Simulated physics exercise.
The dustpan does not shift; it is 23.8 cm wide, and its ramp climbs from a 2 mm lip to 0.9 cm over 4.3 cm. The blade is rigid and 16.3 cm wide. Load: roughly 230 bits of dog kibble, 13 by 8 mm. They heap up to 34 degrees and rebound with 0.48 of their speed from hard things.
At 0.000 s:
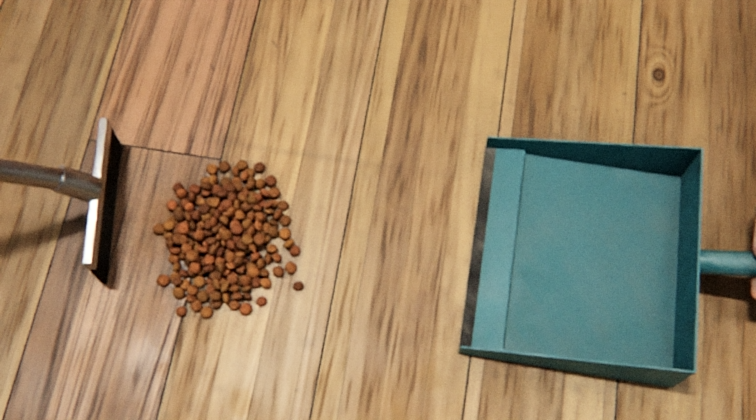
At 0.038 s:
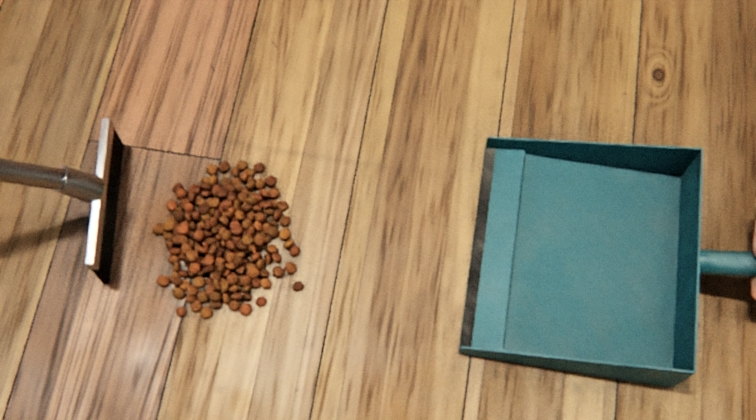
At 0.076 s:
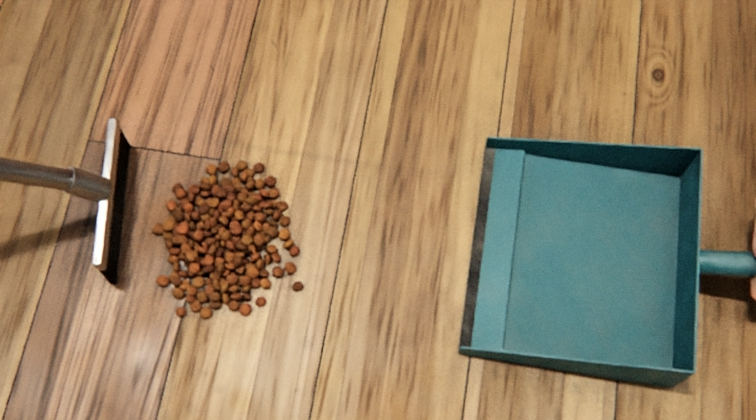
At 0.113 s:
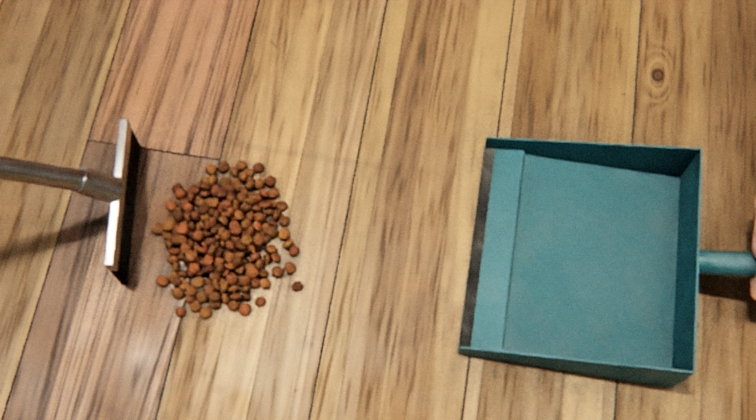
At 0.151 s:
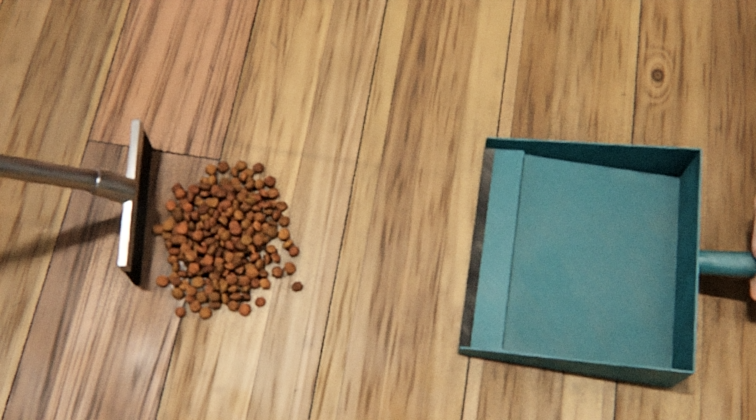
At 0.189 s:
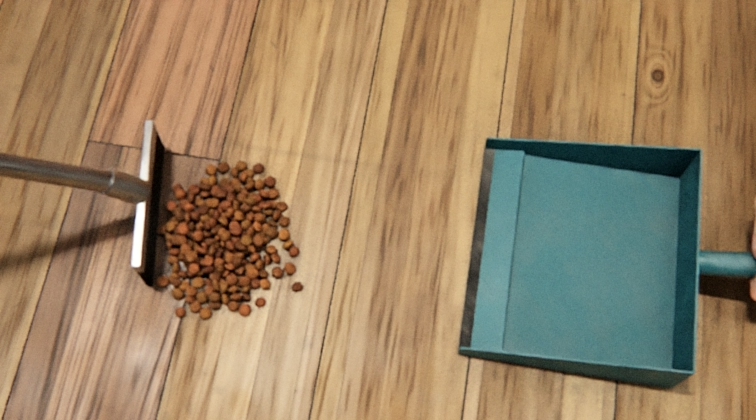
A teal dustpan with its handle pointing right lies on a wooden plank floor, seen from above by a camera that stays still. A loose heap of small brown kibble sits left of centre, and at the far left is a flat, pale-edged blade on a metallic handle. The blade slides steadily rightward a short way to the heap's left edge, while the kibble barely changes and the dustpan remains motionless.
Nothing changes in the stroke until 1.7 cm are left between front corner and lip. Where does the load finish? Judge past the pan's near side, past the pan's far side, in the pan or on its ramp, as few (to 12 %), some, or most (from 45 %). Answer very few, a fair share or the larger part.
Past the pan's near side: Very few; past the pan's far side: Very few; in the pan or on its ramp: A fair share.
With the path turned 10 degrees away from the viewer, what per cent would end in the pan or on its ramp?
In that case some 25 per cent.
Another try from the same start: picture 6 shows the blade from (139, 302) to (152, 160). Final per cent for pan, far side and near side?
Pan 0, far 0, near 30.
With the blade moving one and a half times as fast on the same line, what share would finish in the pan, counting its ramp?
Then about 35 per cent.
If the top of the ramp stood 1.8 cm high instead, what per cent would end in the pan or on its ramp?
Then about 25 per cent.
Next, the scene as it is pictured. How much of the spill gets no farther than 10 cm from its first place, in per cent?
About 15 per cent.
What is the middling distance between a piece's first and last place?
Roughly 26 cm.
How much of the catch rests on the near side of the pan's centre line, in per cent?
Roughly 50 per cent.
Then, at 0.61 s, middle of the blade 20 cm from the lip; 0 % over the lip, far side 0 %, near side 5 %.
After 0.89 s, middle of the blade 10 cm from the lip; 0 % over the lip, far side 0 %, near side 5 %.
Then, at 1.28 s, middle of the blade 3 cm from the lip; 30 % over the lip, far side 0 %, near side 5 %.
At rest (1.6 s), near side 5 %, far side 0 %, pan 30 %, in front of the lip or behind the blade 65 %.
